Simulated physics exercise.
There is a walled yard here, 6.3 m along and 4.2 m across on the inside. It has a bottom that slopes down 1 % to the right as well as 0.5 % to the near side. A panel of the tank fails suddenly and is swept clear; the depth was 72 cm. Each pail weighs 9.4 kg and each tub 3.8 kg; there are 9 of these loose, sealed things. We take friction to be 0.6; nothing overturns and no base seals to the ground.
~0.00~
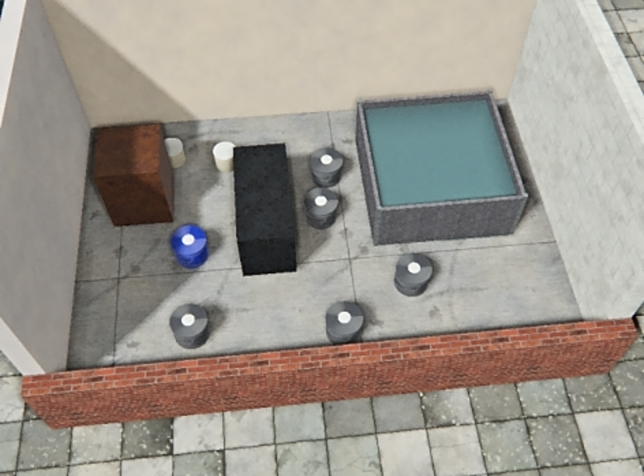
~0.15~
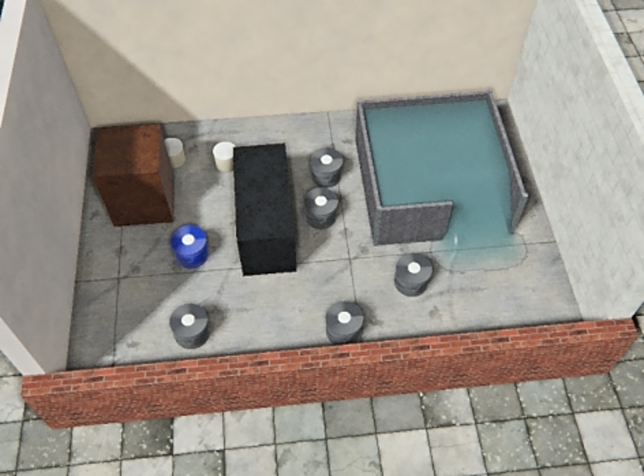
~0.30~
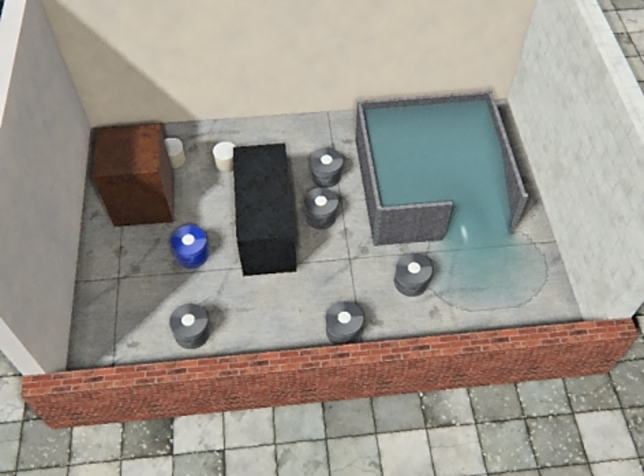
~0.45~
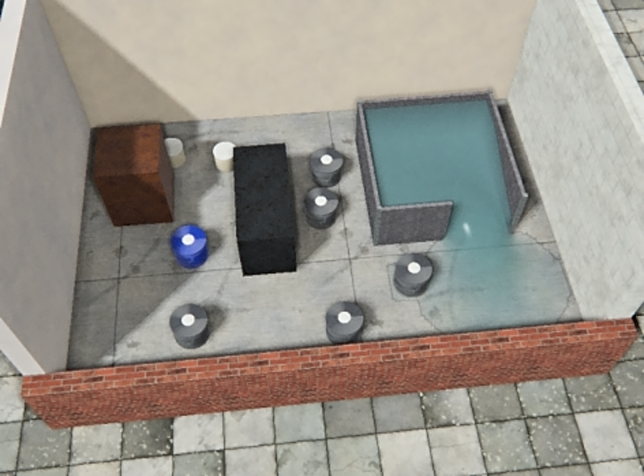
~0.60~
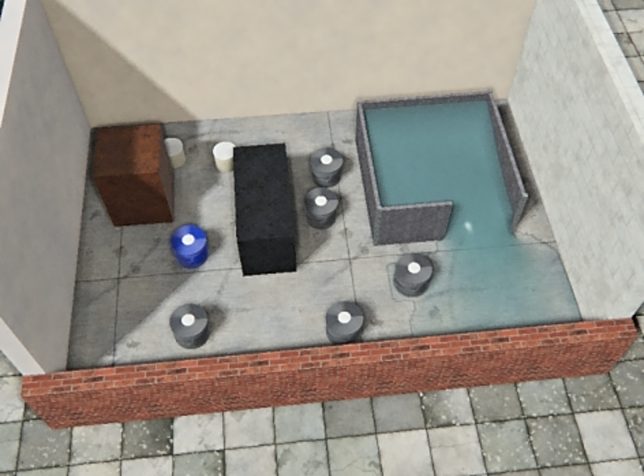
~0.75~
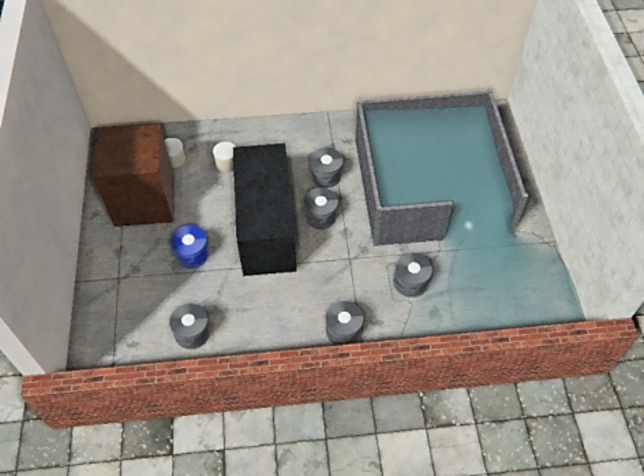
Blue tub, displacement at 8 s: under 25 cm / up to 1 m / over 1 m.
Up to 1 m.
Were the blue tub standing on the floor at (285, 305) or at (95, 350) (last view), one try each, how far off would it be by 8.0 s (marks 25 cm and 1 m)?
In that order: It travels far; it ends far away.
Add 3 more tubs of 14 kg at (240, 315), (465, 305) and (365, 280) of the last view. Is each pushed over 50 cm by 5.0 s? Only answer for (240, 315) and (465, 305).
In that order: Over, past it.
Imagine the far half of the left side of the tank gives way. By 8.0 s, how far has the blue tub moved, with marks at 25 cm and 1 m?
In that scenario the blue tub would have been washed far off.
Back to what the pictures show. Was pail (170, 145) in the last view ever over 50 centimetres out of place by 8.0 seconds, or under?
Within.
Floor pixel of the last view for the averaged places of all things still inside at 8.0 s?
Averaged position, last view: Near pixel (256, 186).
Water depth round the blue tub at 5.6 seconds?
Roughly 3 cm at that moment.
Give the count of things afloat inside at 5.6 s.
The number is 4.
After 1.6 s the blue tub is near (188, 240), 0.0 m from its start, aground; 0 afloat.
After 3.6 s the blue tub is near (178, 218), 0.4 m from its start, aground; 3 afloat.
After 5.6 s the blue tub is near (208, 209), 0.5 m from its start, aground; 4 afloat.
After 8.0 s the blue tub is near (189, 190), 0.7 m from its start, afloat; 7 afloat.
